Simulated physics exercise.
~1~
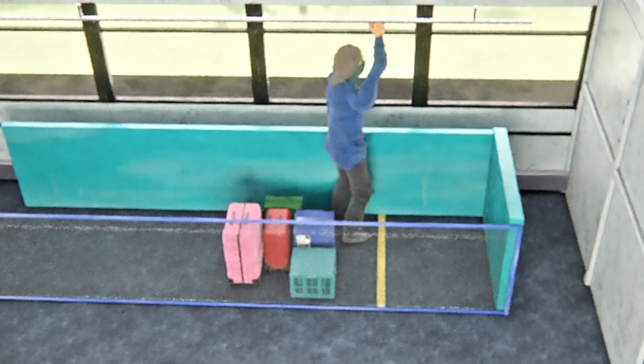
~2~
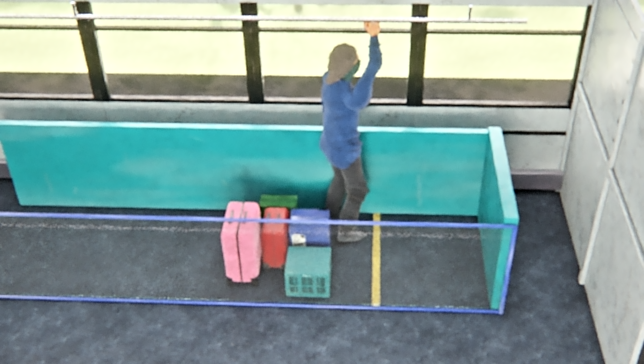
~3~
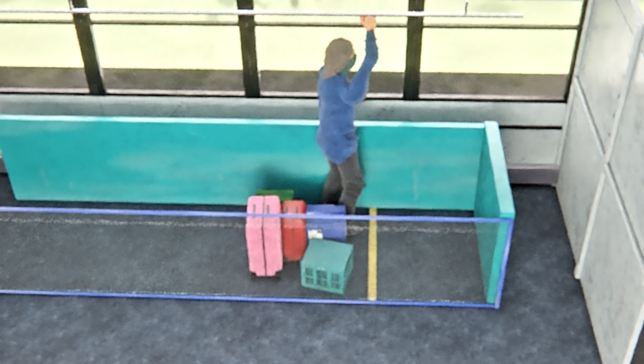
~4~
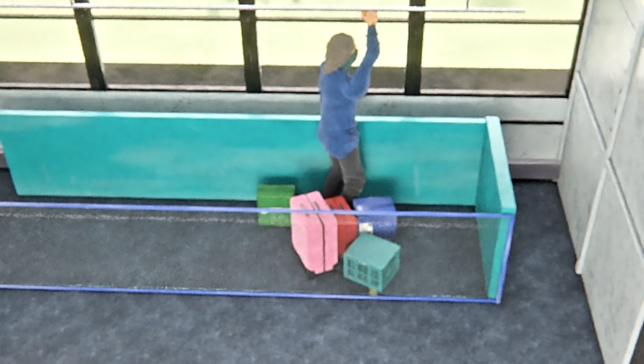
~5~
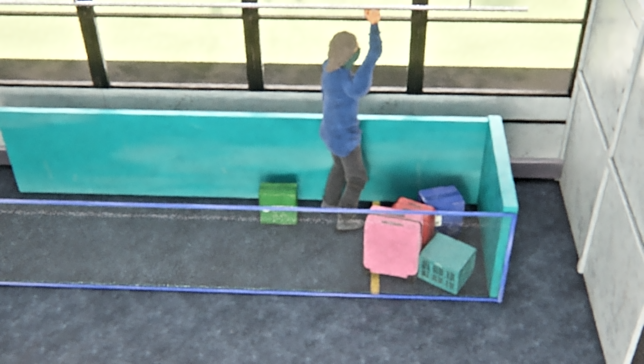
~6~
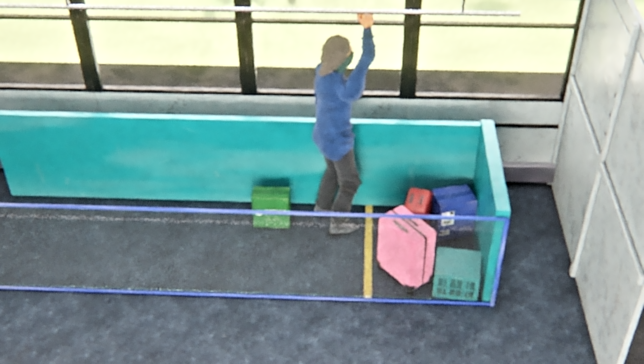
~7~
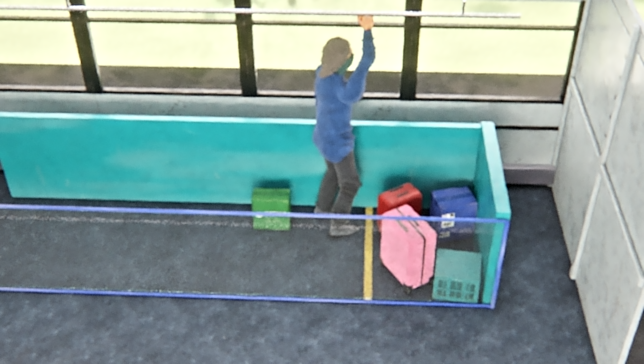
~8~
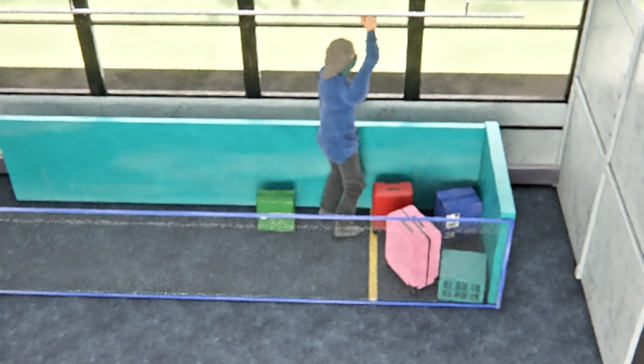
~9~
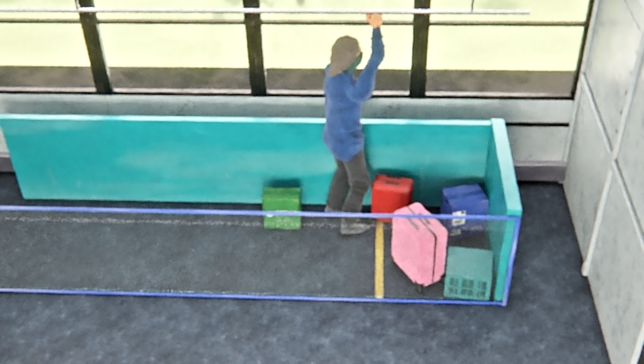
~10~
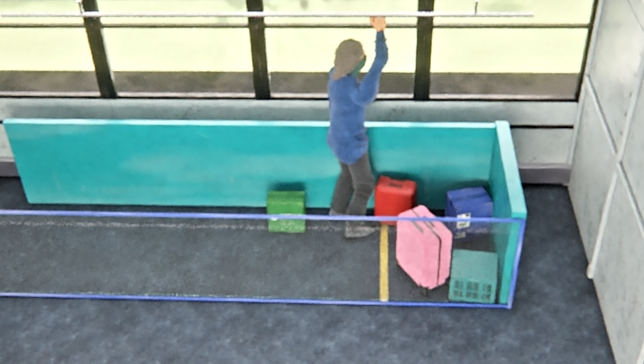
The clip opens on a passenger in a blue top gripping an overhead rail in a teal-walled bay, with a pink case, a red case, a blue pack, a teal crate and a green carton clustered nearby. The pink case, red case, pack and crate begin sliding right together, while the green carton stays put. They cross the yellow line and bunch up near the right-hand wall. The red case then drifts back a little to the left, behind the leaning pink case. Everything settles, the four pieces past the line and the green carton short of it, with the passenger still holding on.
